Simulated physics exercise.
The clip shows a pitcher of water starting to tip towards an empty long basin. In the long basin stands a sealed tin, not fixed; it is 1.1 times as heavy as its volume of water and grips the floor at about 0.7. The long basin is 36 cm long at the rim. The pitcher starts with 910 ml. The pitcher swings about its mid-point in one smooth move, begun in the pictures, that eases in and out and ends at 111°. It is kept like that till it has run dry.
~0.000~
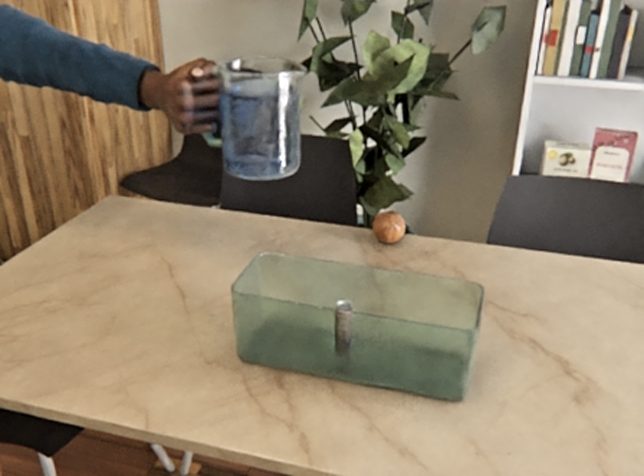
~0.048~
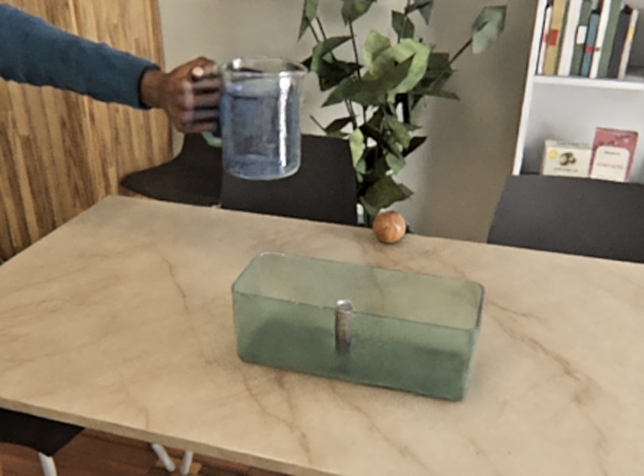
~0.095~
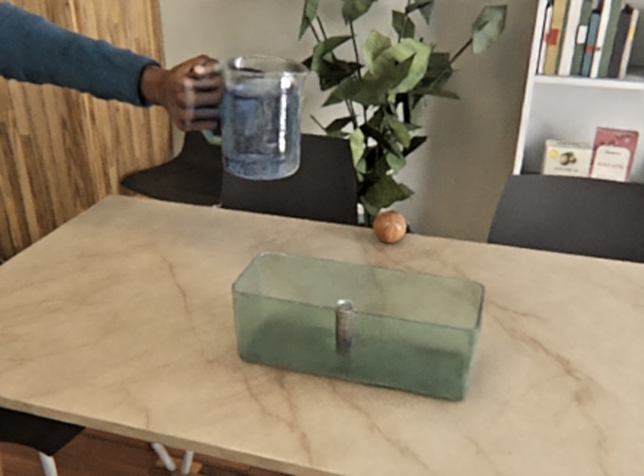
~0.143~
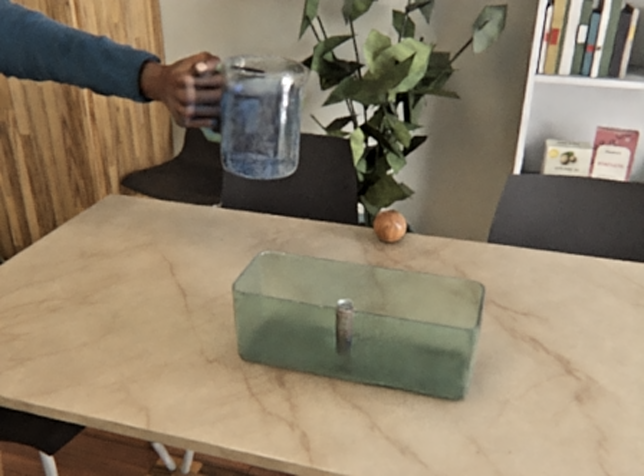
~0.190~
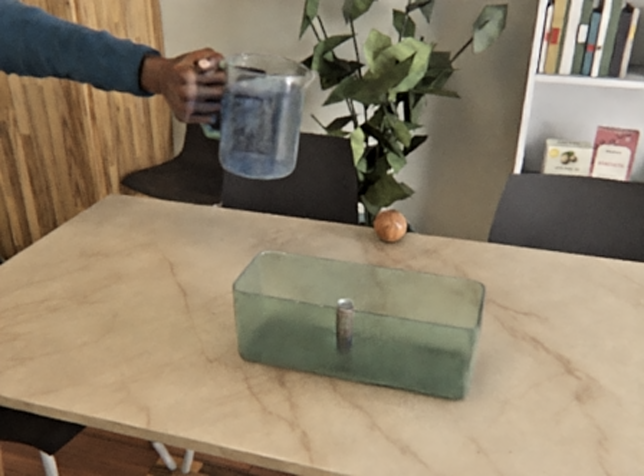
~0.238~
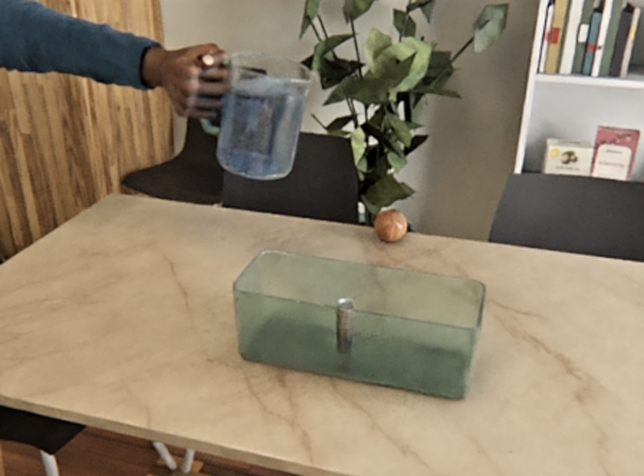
A hand holding a clear pitcher of bluish water above a long green basin on a marble-patterned table, tilting it slightly rightward.
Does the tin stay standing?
The tin remains upright.
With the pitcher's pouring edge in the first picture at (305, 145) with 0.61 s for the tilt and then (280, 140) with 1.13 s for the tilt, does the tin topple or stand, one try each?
First it goes over; then it goes over.
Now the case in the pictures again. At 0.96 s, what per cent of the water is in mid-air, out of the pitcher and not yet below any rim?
Near 36 in a hundred.
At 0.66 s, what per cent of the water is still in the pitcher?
About 88 per cent.
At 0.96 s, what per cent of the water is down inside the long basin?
About 32 per cent.
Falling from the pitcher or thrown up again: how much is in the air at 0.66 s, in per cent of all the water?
Some 12 per cent.
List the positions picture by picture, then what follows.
In the first picture, tilt 0°; pouring edge (306, 70); surface from (226, 86) to (297, 91); the long basin's rim runs from (245, 271) to (482, 308); the tin's top is at (344, 307).
In the second picture, tilt 0°; pouring edge (306, 70); surface from (227, 85) to (297, 91).
In the third picture, tilt 2°; pouring edge (308, 71); surface from (228, 84) to (298, 91).
In the fourth picture, tilt 4°; pouring edge (310, 73); surface from (229, 84) to (300, 91).
In the fifth picture, tilt 8°; pouring edge (313, 76); surface from (231, 84) to (302, 91).
In the sixth picture, tilt 12°; pouring edge (317, 80); surface from (231, 85) to (305, 92).
By 0.66 s the tilt is 69° and 88 per cent is still to pour; the tin stands where it began.
By 0.96 s the tilt is 105° and 33 per cent is still to pour; the tin stands where it began.
By 1.28 s the tilt is 111° and 2 per cent is still to pour; the tin stands where it began.
By 1.63 s the tilt is 111° and 0 per cent is still to pour; the tin stands where it began.
At rest the tin stands where it began.
